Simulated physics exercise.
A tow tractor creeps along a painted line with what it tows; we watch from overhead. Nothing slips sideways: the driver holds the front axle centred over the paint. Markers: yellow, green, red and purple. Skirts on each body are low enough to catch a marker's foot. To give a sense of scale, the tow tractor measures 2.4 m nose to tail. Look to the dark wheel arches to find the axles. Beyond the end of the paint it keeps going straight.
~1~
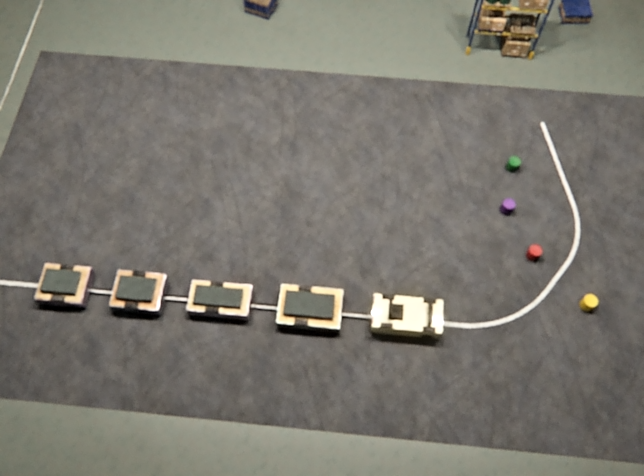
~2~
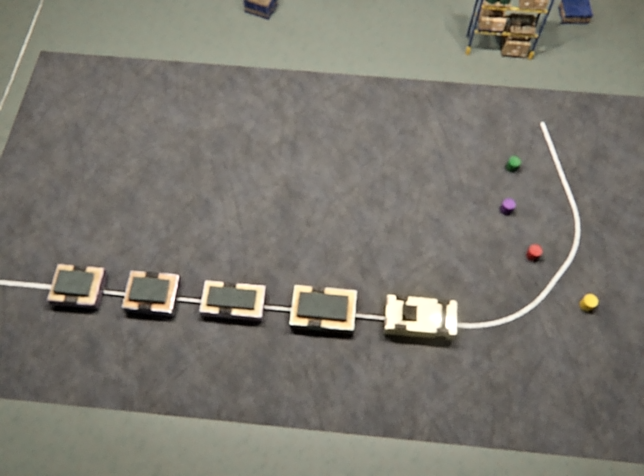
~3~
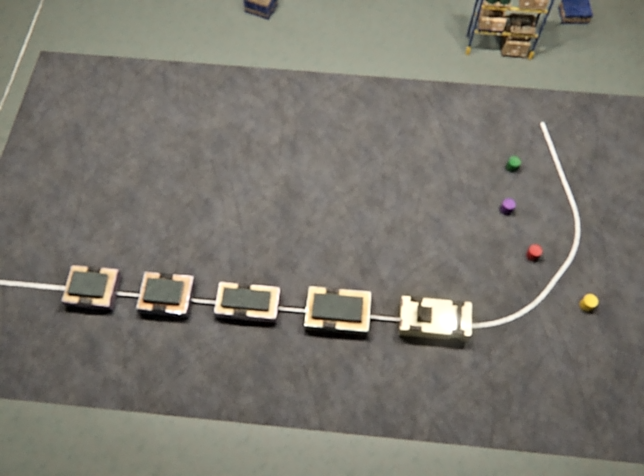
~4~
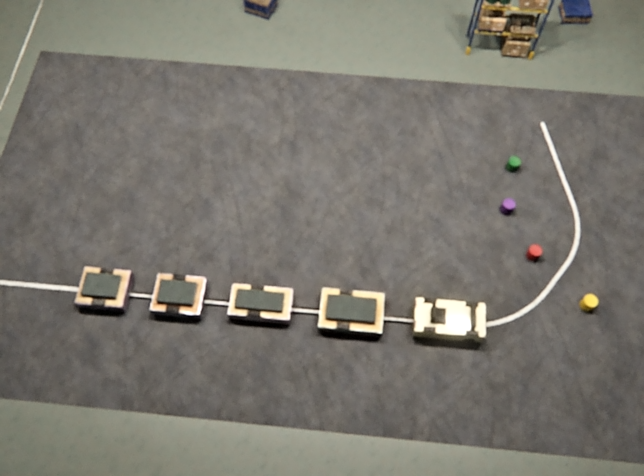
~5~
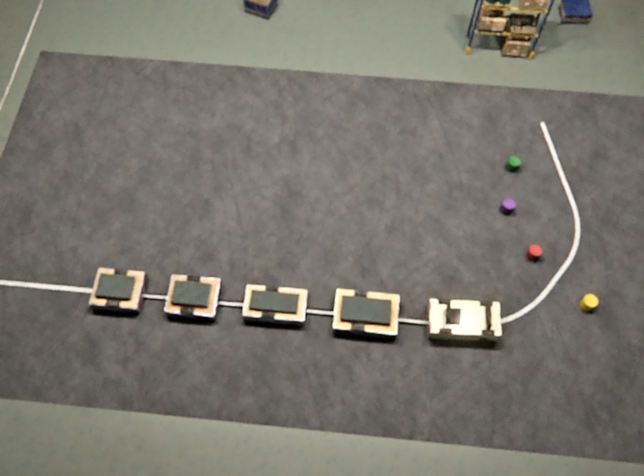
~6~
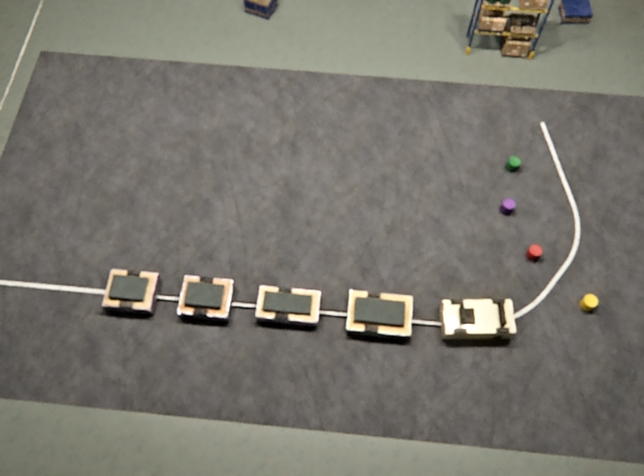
A pale tow tractor pulling four trailers crept to the right along a white painted line on a dark mat, then began turning slightly left where the line curved, near some small coloured markers.
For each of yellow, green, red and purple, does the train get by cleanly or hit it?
Yellow - cleared. Green - cleared. Red - hit. Purple - cleared.
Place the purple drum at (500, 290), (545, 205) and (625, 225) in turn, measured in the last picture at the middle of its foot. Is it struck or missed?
In the first spot it is contacted, in the second contacted, and in the third left alone.
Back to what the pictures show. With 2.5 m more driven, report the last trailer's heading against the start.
Angle of last trailer relative to start: About 0°.
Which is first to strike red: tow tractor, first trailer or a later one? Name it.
For red, it is the front trailer.
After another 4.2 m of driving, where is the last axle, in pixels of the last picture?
Roughly at (239, 299).
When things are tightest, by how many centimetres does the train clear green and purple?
For green it's 15, for purple it's 20.
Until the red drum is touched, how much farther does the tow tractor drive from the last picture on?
6.0 m.
2.7 m further on, the last axle is at (200, 295) of the last picture, on the line; yellow has been passed with 45 cm to spare.
6.1 m further on, the last axle is at (285, 304) of the last picture, 5 cm off the line; the first trailer has hit red.
19.0 m further on, the last axle is at (540, 208) of the last picture, 155 cm off the line; purple has been passed with 20 cm to spare.
21.3 m further on, the last axle is at (543, 160) of the last picture, 80 cm off the line; green has been passed with 15 cm to spare.
25.0 m further on, the last axle is at (529, 85) of the last picture, 25 cm off the line; 1 of 4 struck in all.
